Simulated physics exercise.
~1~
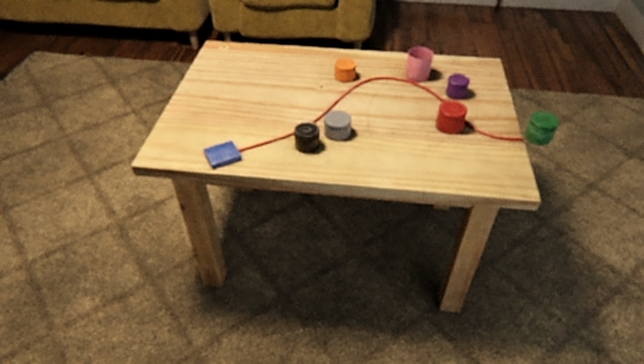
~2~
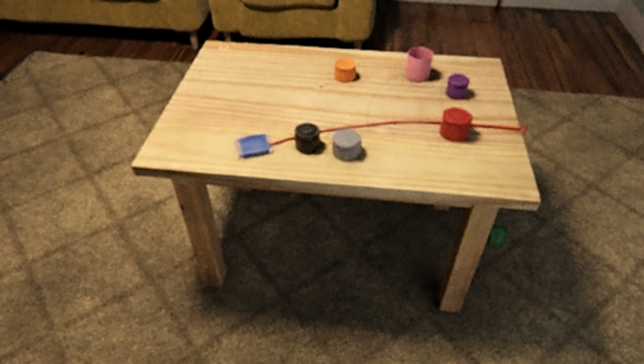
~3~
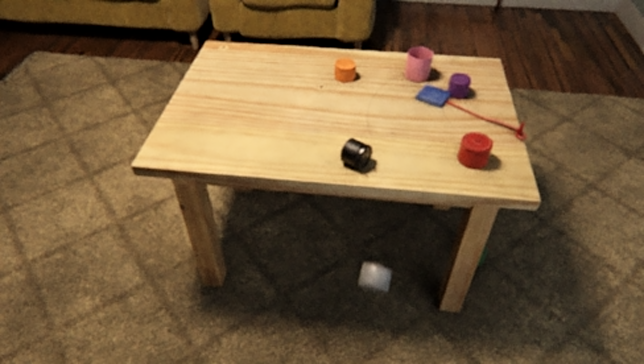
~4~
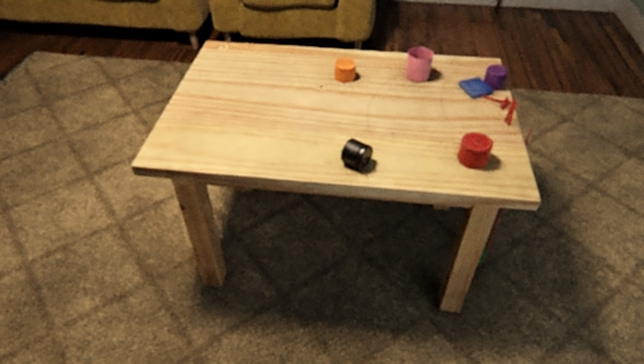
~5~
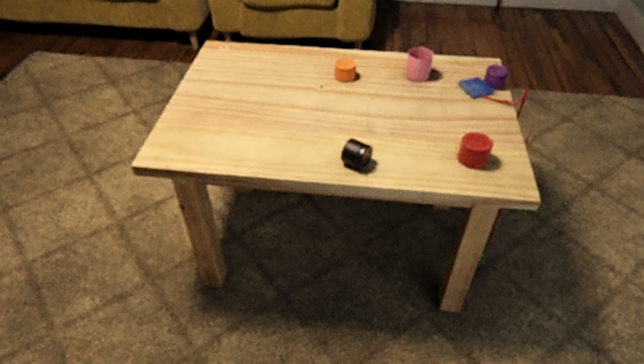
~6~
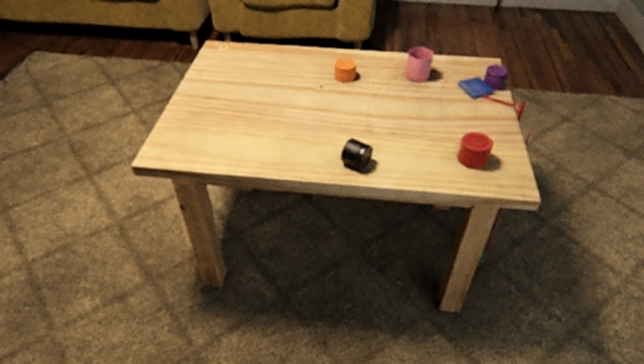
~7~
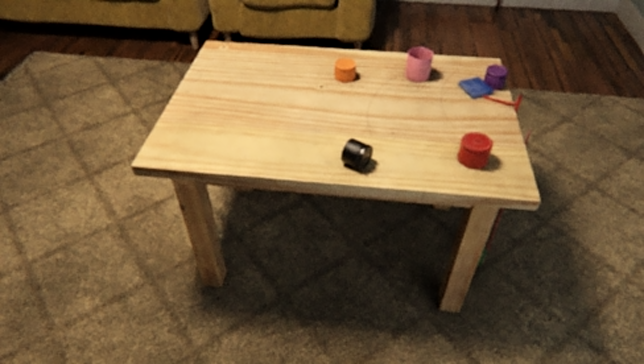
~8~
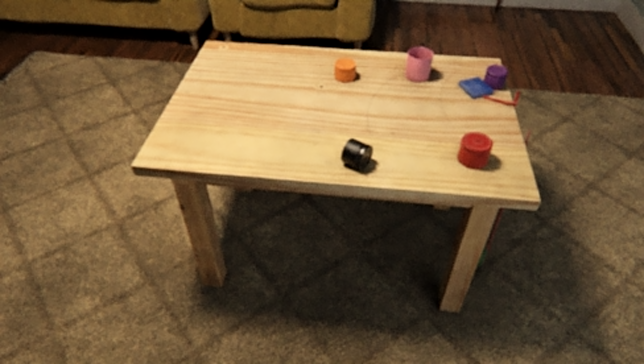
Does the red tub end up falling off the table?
No, the red tub gets shifted a little but is still standing on the table near its right side at the end.
Wooden tabletop above a rug, green object dropping, red cord dragging blue phone right, grey tub falling, phone stopping by purple tub.
